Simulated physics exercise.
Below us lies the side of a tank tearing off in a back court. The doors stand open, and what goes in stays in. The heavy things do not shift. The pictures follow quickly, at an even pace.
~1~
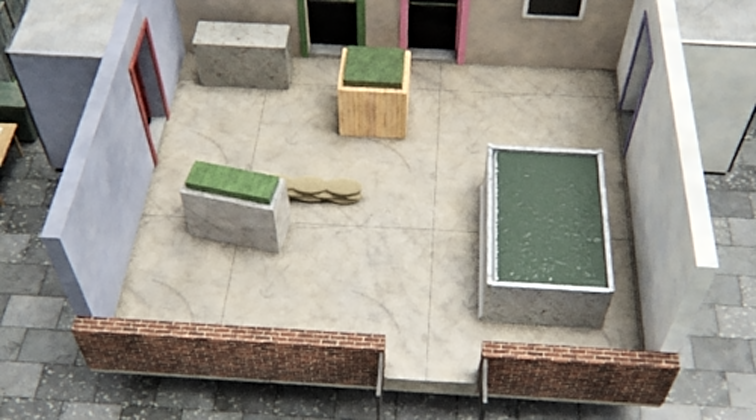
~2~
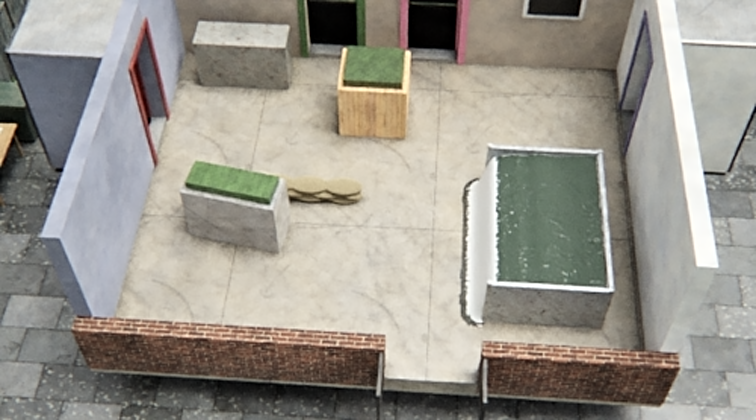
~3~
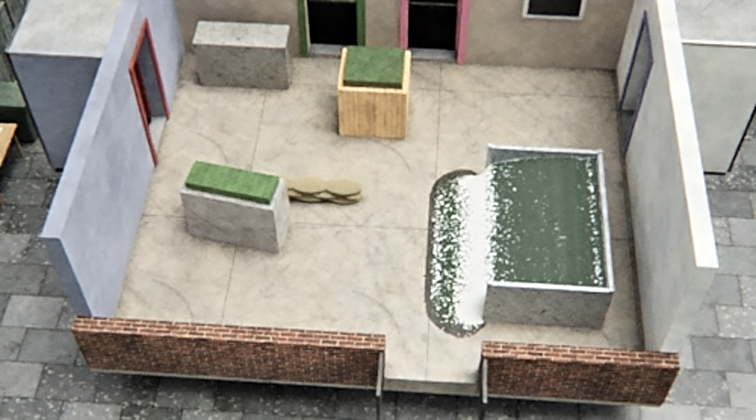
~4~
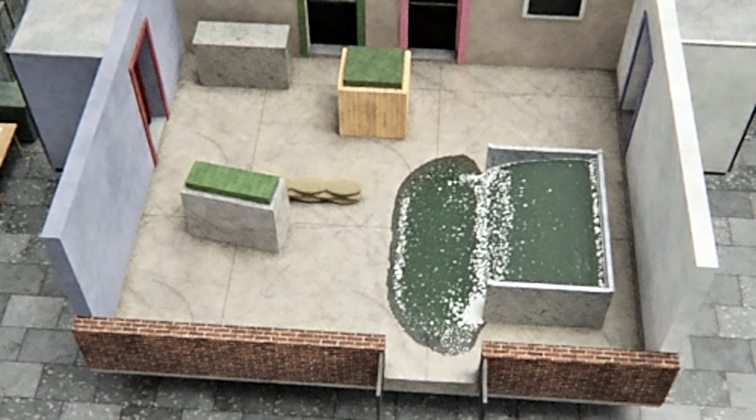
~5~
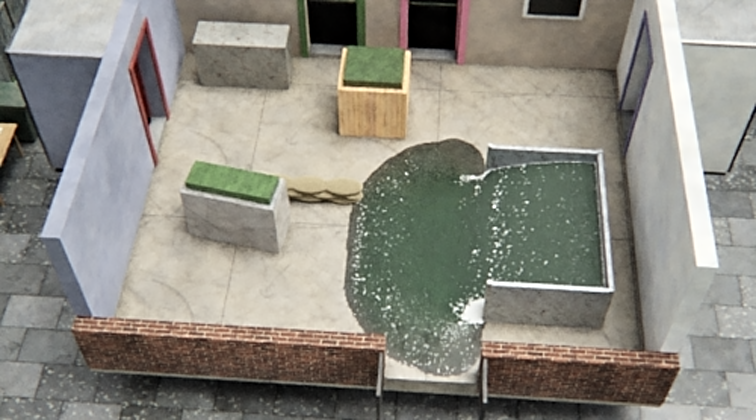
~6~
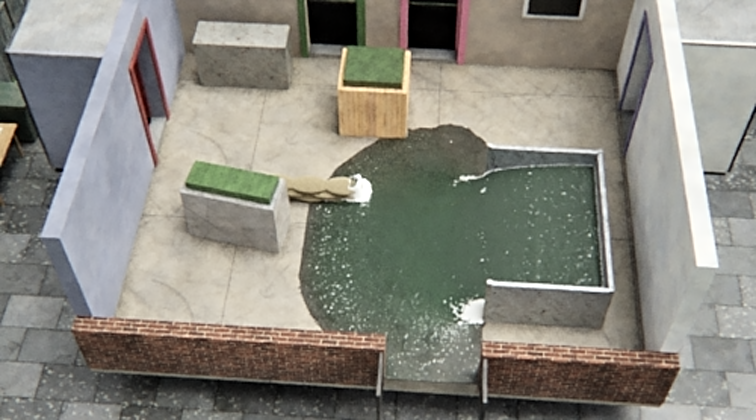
A paved back court with a low brick wall along the near edge is seen from high above by a still camera. A grey tank of dark green water stands at right, with a wooden planter, two pale blocks, one green-topped, and a tan, wavy-edged object to the left. The tank's left side gives way and foaming water pours out, spreading leftward across the floor, reaching the tan object and the gap in the brick wall.
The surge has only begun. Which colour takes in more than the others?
The red door.
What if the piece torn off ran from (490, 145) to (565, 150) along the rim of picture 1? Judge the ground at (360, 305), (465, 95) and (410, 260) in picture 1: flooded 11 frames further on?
In turn: Free of water, flooded, free of water.
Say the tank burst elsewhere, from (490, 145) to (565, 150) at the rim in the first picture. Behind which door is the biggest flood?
The pink door.
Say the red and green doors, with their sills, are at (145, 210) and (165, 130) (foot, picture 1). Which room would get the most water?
That is the green-painted one.
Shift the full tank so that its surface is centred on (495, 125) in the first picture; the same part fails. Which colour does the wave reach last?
The one in blue.
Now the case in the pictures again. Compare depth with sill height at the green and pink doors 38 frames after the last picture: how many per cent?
In turn 90 and 110 per cent.
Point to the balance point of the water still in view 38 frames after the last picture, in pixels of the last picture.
Near (288, 197).
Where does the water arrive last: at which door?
That is the one in blue.
A moment on, water covers 50 % of the floor; pink door not reached, red door not reached, blue door not reached, green door not reached.
Next, water covers 60 % of the floor; pink door wet at the sill, nothing in, red door a trickle in, blue door not reached, green door not reached.
Then, water covers 65 % of the floor; pink door wet at the sill, nothing in, red door a lot in, blue door not reached, green door wet at the sill, nothing in.
Later, water covers 70 % of the floor; pink door wet at the sill, nothing in, red door a lot in, blue door not reached, green door a trickle in.
In the end, water covers 95 % of the floor; pink door a trickle in, red door a lot in, blue door some in, green door some in; the red door has let in the most.
